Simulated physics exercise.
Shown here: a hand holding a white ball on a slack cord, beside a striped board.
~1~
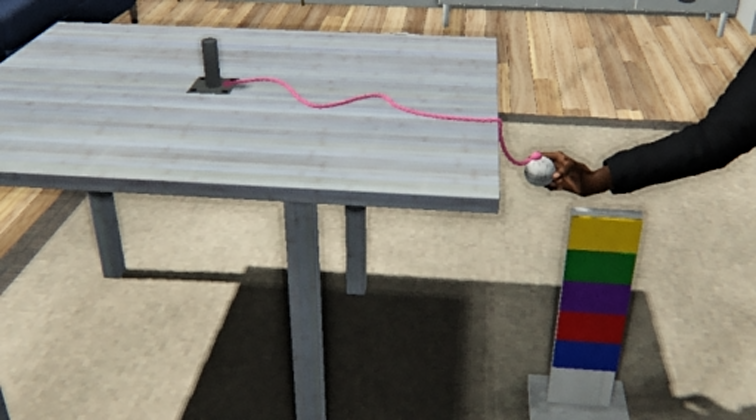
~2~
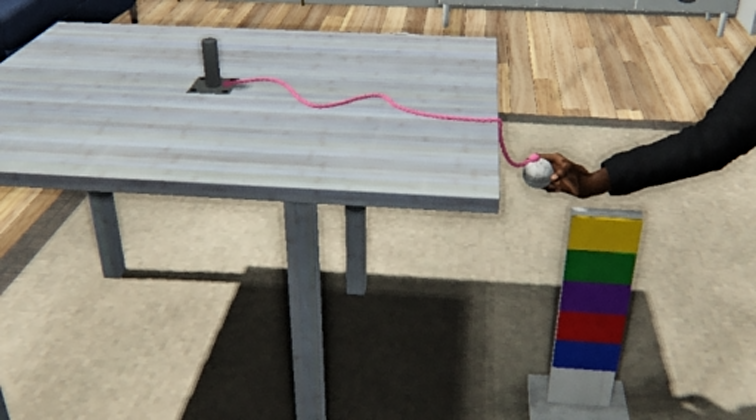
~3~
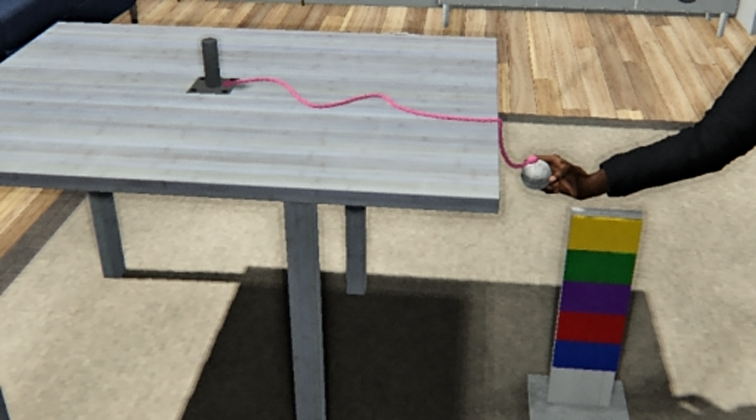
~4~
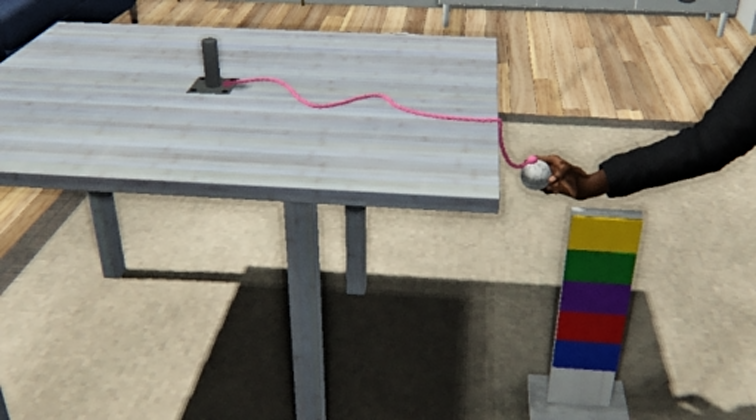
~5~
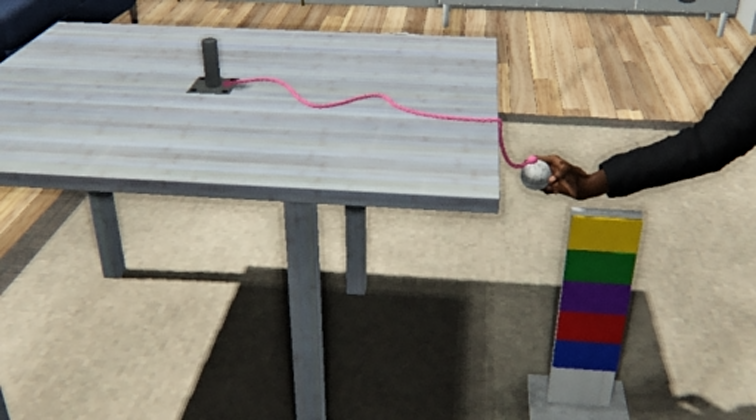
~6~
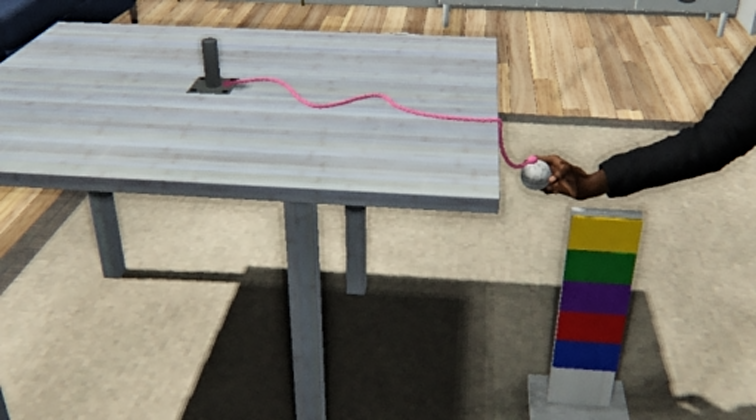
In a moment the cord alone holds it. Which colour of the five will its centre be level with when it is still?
Its centre will be level with green.
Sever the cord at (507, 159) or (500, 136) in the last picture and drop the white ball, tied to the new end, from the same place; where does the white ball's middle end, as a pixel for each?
The pixels are close to (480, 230) for the first and (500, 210) for the second.
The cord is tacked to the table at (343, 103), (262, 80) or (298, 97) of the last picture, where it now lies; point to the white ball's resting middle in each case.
The places are (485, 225), (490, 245) and (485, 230).
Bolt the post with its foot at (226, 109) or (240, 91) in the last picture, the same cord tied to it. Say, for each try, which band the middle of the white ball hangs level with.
Answer, in order: Purple, purple.
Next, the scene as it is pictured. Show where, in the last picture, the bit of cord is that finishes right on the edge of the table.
Close to (432, 116).
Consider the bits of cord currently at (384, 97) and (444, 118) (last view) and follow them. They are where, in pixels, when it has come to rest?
(430, 106) and (498, 129).
A little later, ball near (473, 240); level with green.
Next, ball near (508, 249); level with green.
When it is over, ball near (493, 252); level with green. The green one.
